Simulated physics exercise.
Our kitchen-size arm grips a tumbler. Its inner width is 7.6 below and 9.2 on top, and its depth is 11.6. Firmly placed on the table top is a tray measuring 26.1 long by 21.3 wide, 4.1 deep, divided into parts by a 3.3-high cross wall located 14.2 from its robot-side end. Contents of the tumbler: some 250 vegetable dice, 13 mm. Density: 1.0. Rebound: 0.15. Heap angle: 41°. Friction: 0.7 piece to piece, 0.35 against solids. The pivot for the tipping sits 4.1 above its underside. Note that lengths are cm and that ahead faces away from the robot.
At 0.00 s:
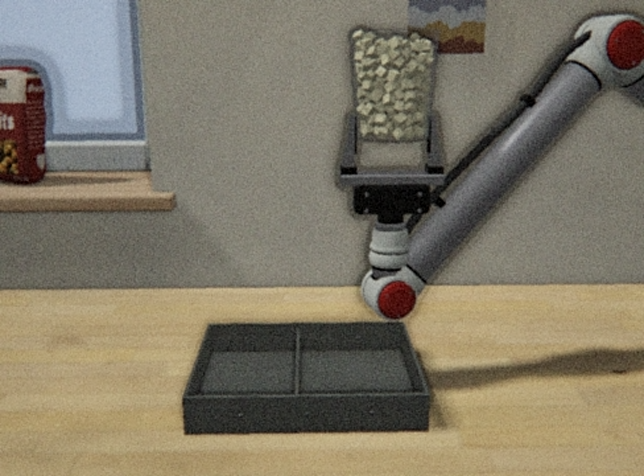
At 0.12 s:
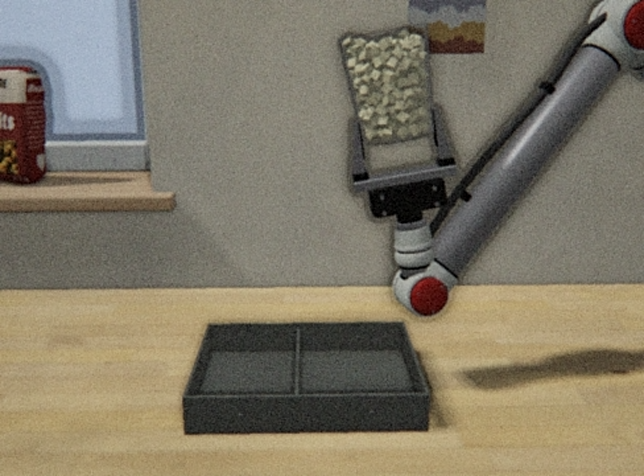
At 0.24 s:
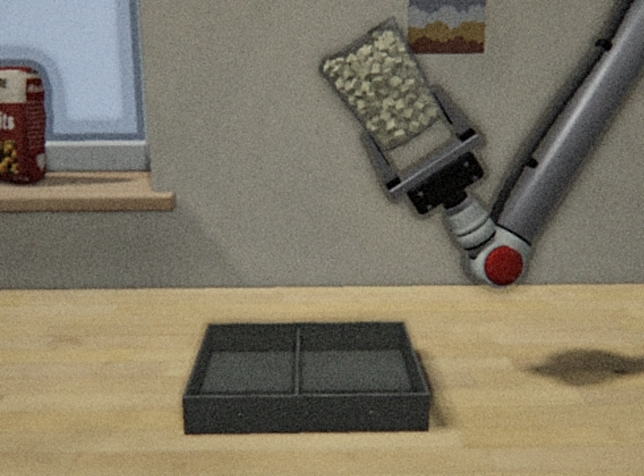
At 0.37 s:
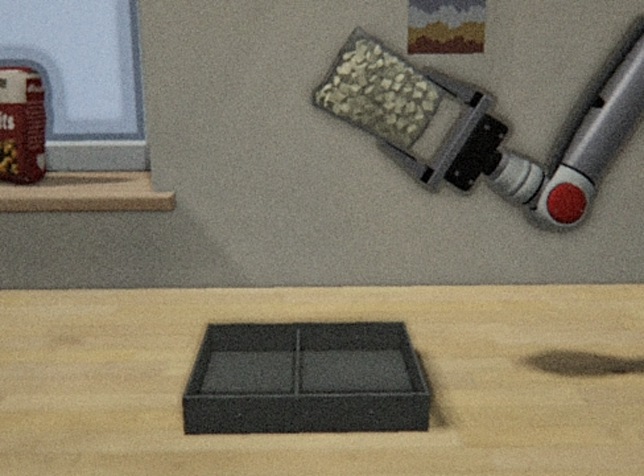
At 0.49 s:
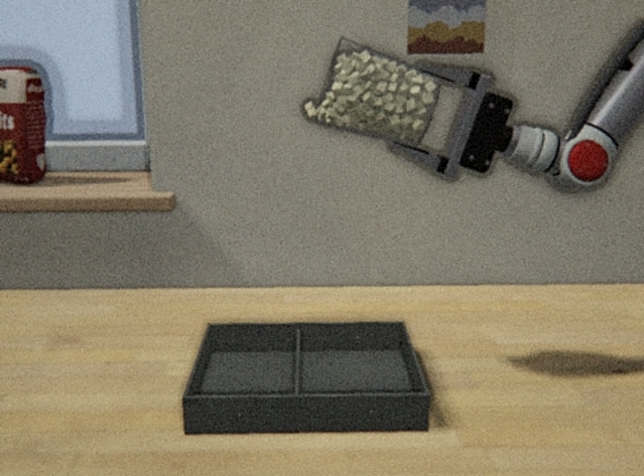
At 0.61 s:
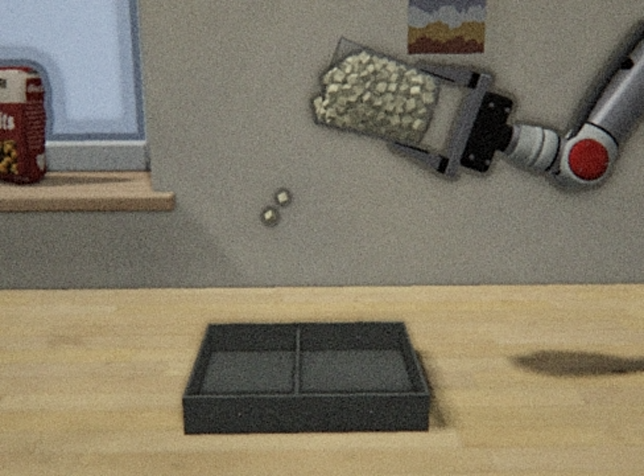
The clip shows a robot arm holding a clear tumbler of pale vegetable dice above a dark divided tray on a wooden table, tilting it steadily leftward until two dice leave the rim and drop through the air.
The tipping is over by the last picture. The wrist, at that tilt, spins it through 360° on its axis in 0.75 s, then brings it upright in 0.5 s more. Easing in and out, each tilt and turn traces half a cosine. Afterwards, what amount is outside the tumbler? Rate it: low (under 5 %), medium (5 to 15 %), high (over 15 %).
Rating: Medium.
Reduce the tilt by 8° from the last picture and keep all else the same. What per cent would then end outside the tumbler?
In that case I'd expect around 0 per cent.
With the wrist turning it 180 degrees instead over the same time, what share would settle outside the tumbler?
10 %.
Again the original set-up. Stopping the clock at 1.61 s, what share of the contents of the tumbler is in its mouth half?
Around 50 per cent.
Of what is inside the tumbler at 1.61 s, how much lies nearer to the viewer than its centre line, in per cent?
Around 55 %.
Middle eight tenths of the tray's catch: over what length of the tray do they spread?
Spread length: Approx. 8 cm.
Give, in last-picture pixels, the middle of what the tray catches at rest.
Roughly at pixel (237, 388).
After 1.11 s, tipped 72°, highest piece 40 above the table; 241 in the tumbler, 8 in the far-side part, 3 in flight or on a rim.
After 1.61 s, tipped 36°, highest piece 41 above the table; 230 in the tumbler, 20 in the far-side part, 2 in flight or on a rim.
After 2.06 s, upright, highest piece 42 above the table; 230 in the tumbler, 22 in the far-side part.
After 2.76 s, upright, highest piece 42 above the table; 230 in the tumbler, 22 in the far-side part.
In the end, 230 in the tumbler, 22 in the far-side part. That is 9 % outside the tumbler.
